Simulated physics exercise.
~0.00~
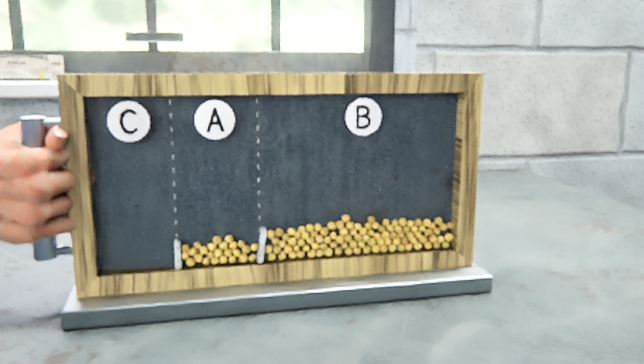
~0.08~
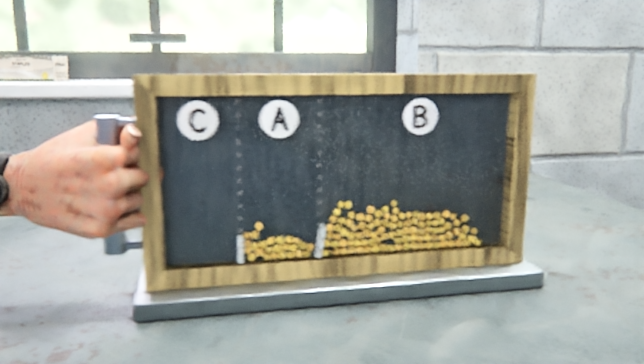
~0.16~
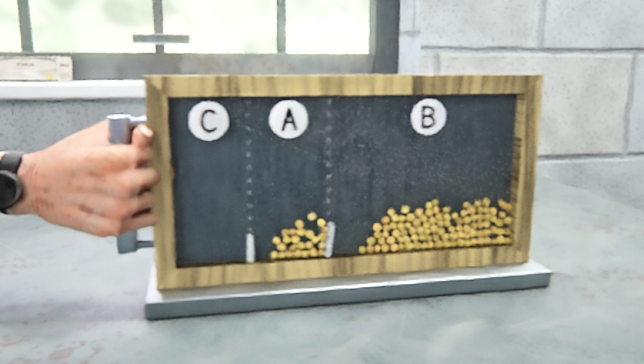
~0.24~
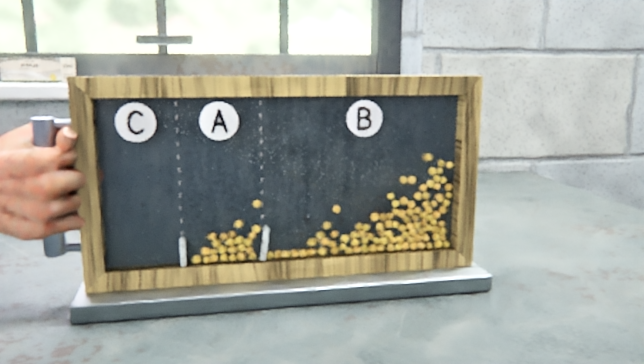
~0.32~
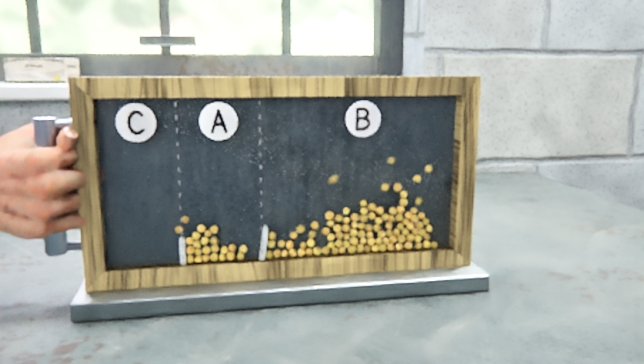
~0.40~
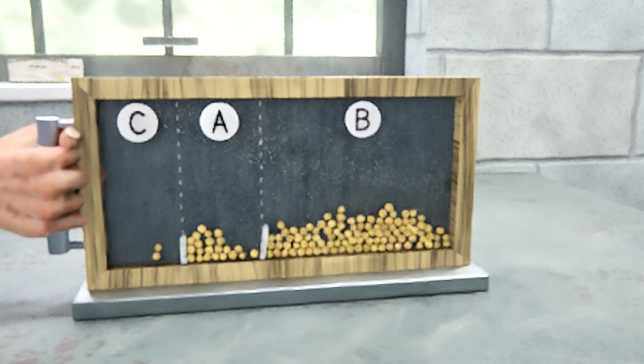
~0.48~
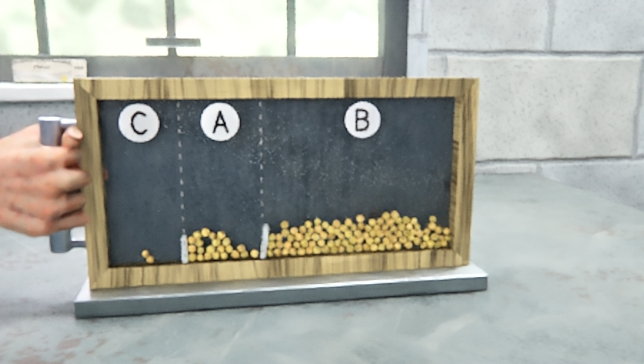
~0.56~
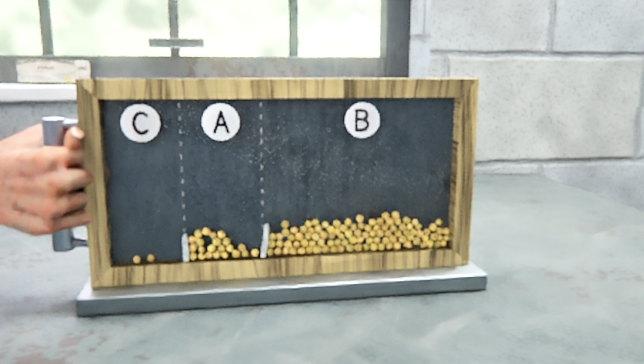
On a grey table, a hand slides a case right and back, scattering chickpeas that settle.
